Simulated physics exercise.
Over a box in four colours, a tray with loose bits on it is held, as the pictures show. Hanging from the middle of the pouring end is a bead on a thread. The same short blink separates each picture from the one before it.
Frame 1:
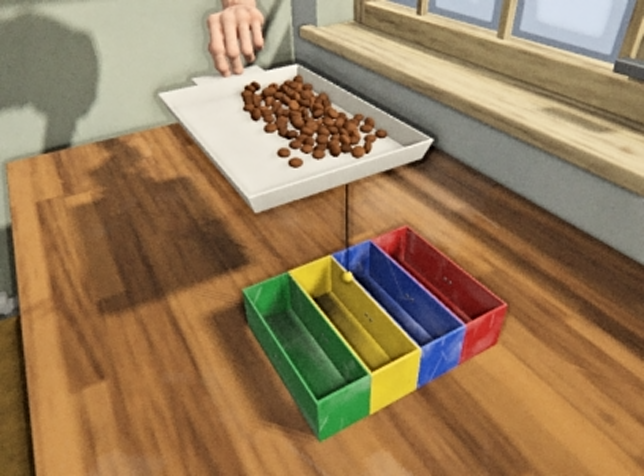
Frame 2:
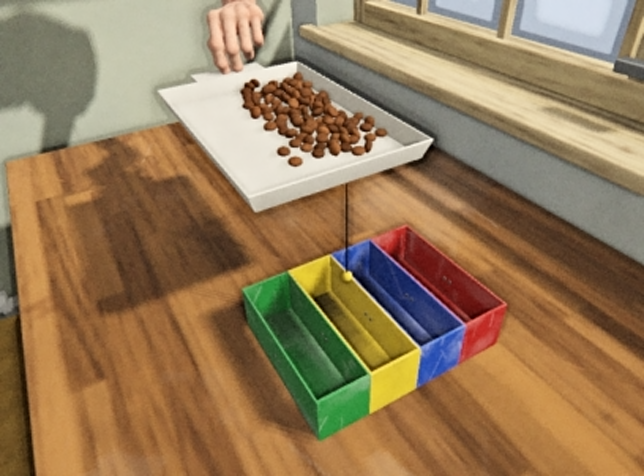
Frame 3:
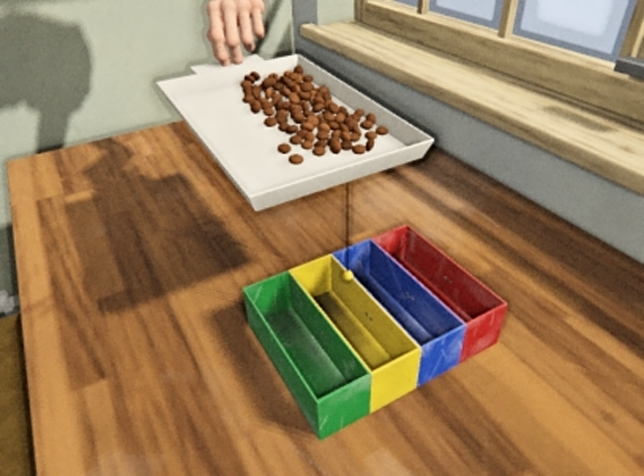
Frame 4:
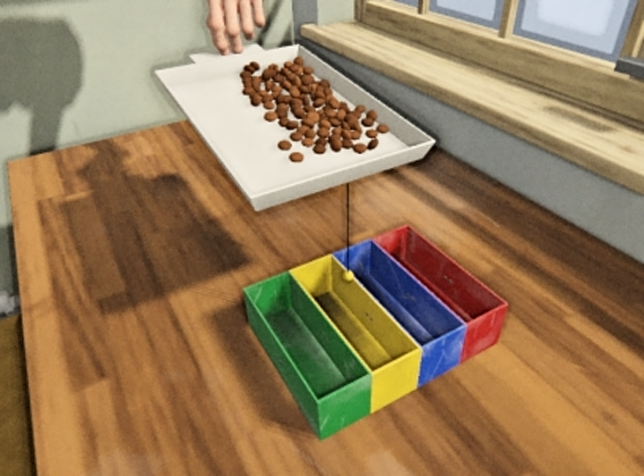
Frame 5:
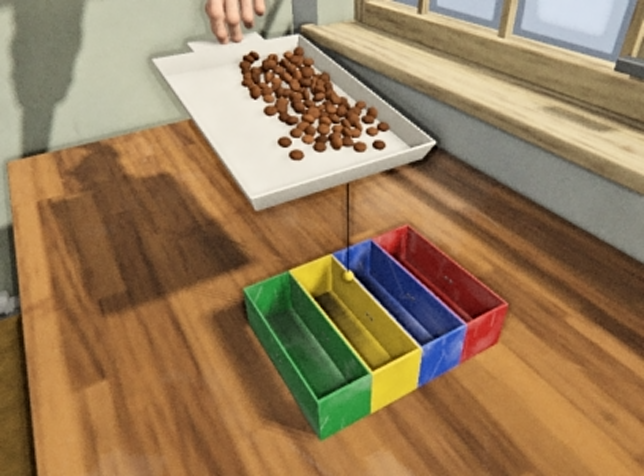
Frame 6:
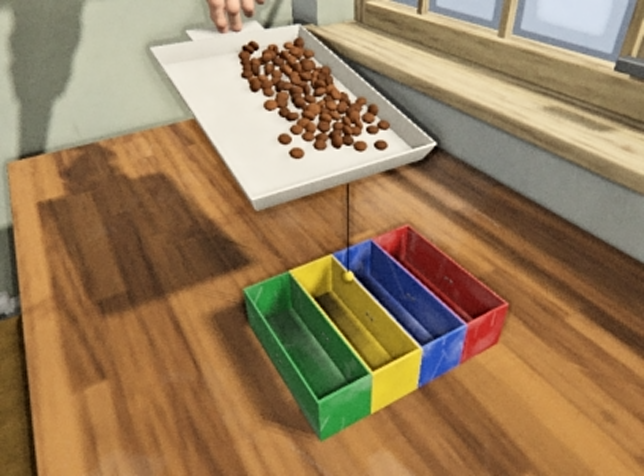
In the video, a hand holds a white tray of small brown pieces above a box with green, yellow, blue and red compartments, then slowly raises the tray's far end, tilting it slightly while a bead hangs from the near edge.
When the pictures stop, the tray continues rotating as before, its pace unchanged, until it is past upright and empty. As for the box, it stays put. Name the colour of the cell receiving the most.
That is the blue one.
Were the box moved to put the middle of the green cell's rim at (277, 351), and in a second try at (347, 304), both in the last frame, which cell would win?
Result 1: That red cell; result 2: The yellow cell.
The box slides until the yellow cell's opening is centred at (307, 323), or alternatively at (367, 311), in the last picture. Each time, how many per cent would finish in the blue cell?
Roughly 20% on the first try and 50% on the second.
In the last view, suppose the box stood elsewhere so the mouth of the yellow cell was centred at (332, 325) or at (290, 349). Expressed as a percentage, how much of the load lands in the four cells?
First 90 %, then 50 %.
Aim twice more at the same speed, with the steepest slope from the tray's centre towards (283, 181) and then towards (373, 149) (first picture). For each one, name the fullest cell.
That green cell, then the red one.
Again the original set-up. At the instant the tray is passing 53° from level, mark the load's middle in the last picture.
I'd put the middle close to (377, 140).
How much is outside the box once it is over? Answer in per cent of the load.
0 per cent.
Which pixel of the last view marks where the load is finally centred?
(409, 337).
Just after the last frame, tray tipped steeply; almost all on the tray; just a few falling or outside the box.
A moment on, tray tipped right over; roughly half on the tray; roughly a quarter in the blue cell; about a tenth in the red cell; about a tenth in the yellow cell; about a tenth falling or outside the box.
Further on, tray tipped past a quarter turn; roughly half in the blue cell; roughly a quarter in the red cell; roughly a quarter in the yellow cell; just a few in the green cell; just a few falling or outside the box.
When it is over, tray tipped past a quarter turn; roughly half in the blue cell; roughly a quarter in the red cell; roughly a quarter in the yellow cell; just a few in the green cell; just a few outside the box.
